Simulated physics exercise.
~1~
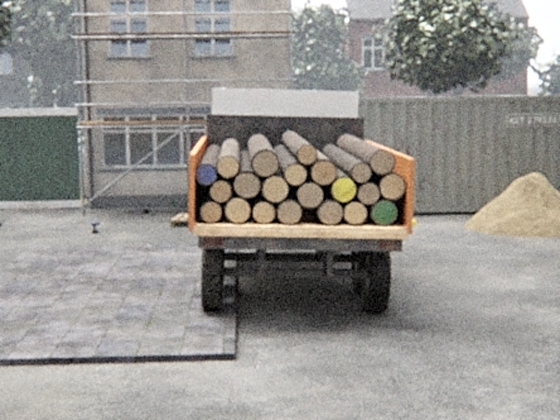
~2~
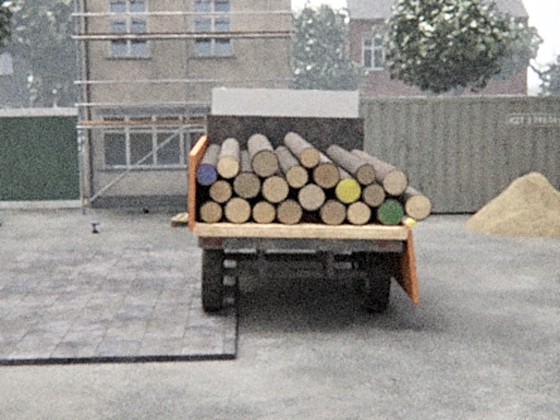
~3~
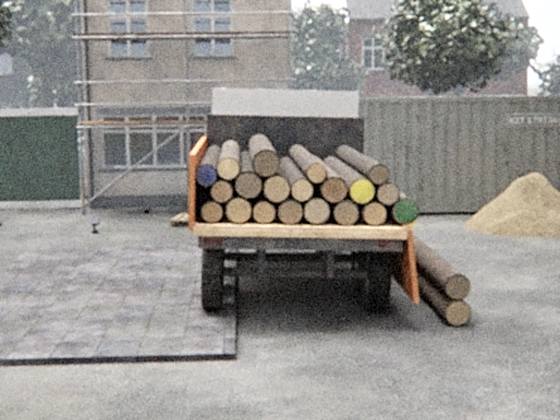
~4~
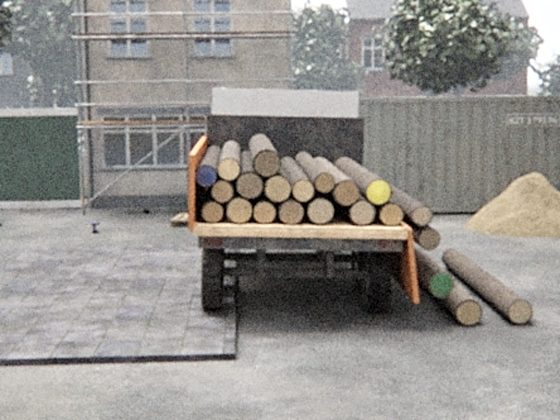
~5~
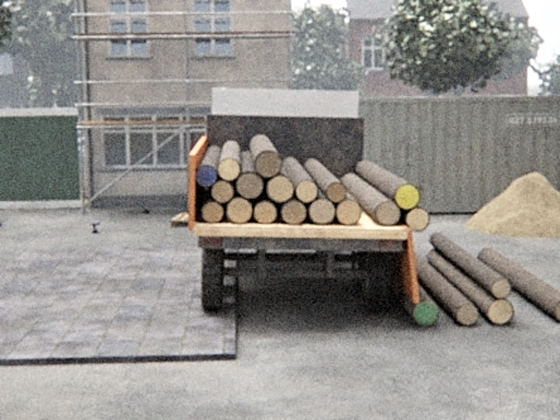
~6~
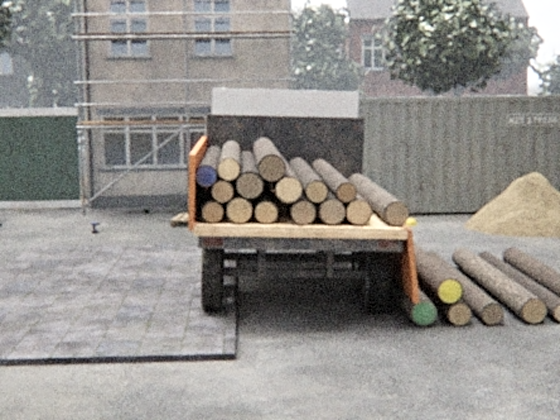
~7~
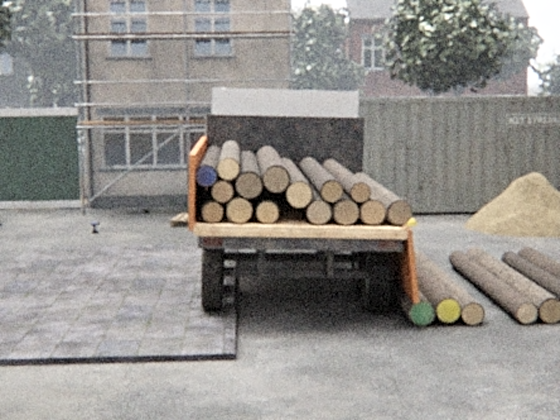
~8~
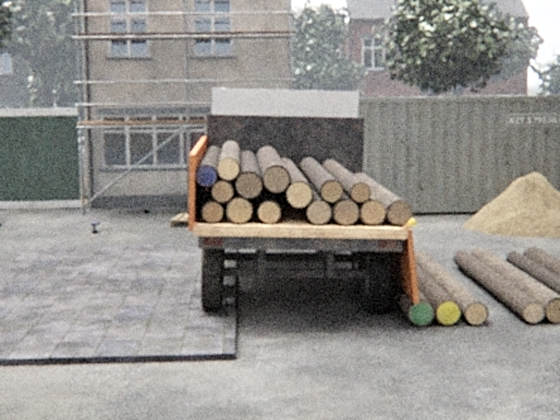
In a paved yard, the right side board of a parked flatbed lorry swung down and several logs rolled off, the green-ended one dropping before the yellow, until they lay on the ground at the right while the blue-ended log stayed aboard with the rest.
